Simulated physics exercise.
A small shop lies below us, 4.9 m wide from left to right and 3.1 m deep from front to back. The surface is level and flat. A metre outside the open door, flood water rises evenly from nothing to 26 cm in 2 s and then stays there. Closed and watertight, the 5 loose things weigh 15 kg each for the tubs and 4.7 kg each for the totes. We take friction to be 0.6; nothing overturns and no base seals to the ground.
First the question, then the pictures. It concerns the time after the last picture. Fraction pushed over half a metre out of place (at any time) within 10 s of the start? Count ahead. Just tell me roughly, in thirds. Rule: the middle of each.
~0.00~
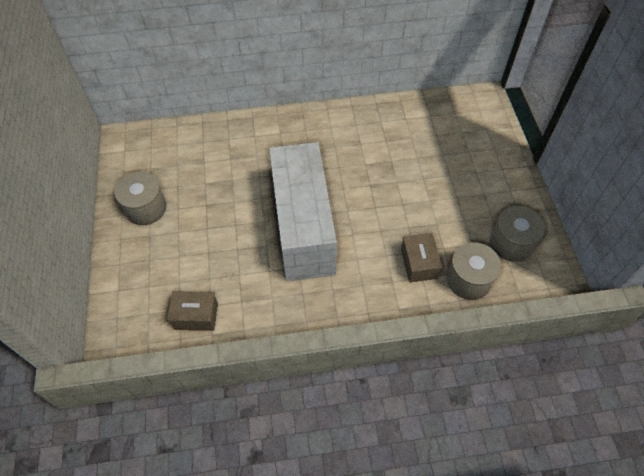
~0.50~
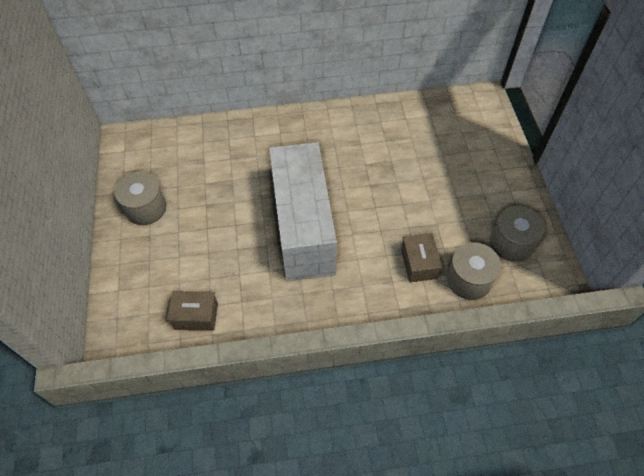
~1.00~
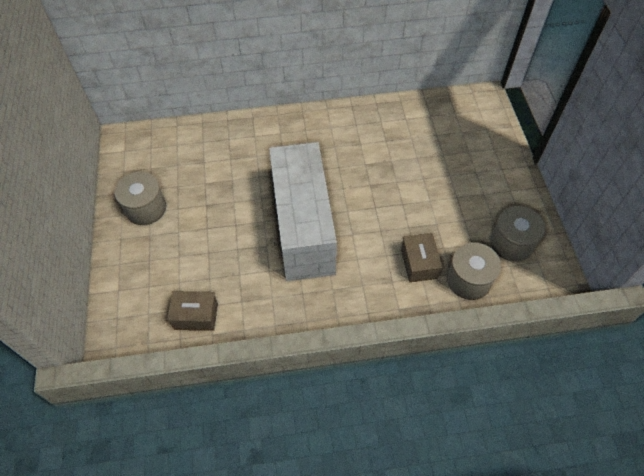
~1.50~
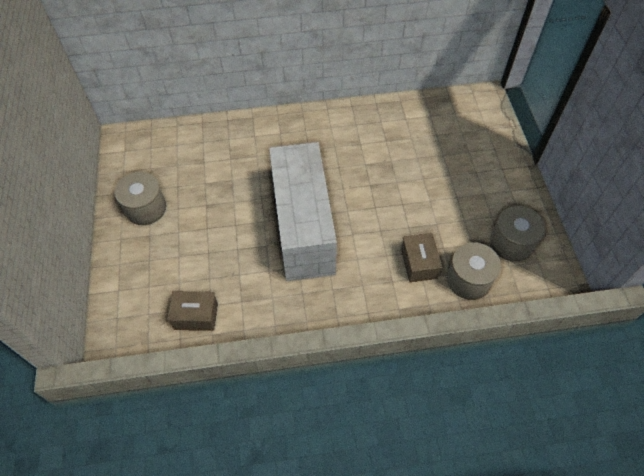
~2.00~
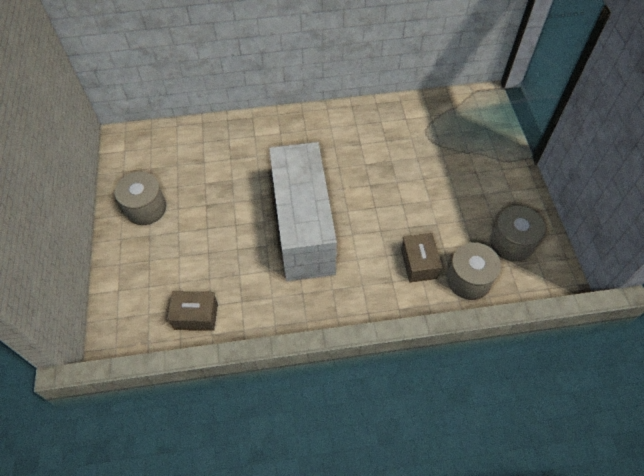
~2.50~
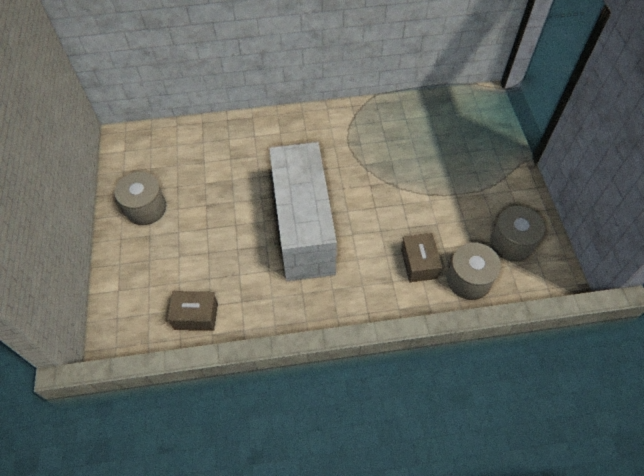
Medium share.
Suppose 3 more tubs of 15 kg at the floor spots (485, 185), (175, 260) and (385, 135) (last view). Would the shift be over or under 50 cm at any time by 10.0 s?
The first one stays inside the mark, the next tops the mark, and the last tops the mark.
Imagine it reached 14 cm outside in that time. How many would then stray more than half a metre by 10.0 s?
The count would be 0.
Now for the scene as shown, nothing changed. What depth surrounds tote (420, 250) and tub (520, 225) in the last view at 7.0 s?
Close to 7 and 2 centimetres.
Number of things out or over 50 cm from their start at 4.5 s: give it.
0 of them.
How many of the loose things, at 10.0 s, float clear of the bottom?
Count at that moment: 3.
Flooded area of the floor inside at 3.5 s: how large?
Somewhere around 7.0 m2, roughly.
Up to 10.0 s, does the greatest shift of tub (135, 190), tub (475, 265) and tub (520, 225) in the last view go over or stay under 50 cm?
Same order as the question: Greater, smaller, smaller.
After 3.5 s 0 of 5 are over 50 cm from their spots; 0 afloat.
After 4.5 s 0 of 5 are over 50 cm from their spots; 0 afloat.
After 7.0 s 2 of 5 are over 50 cm from their spots; 2 afloat.
After 10.0 s 3 of 5 are over 50 cm from their spots, and 3 have been at some point; 3 afloat.
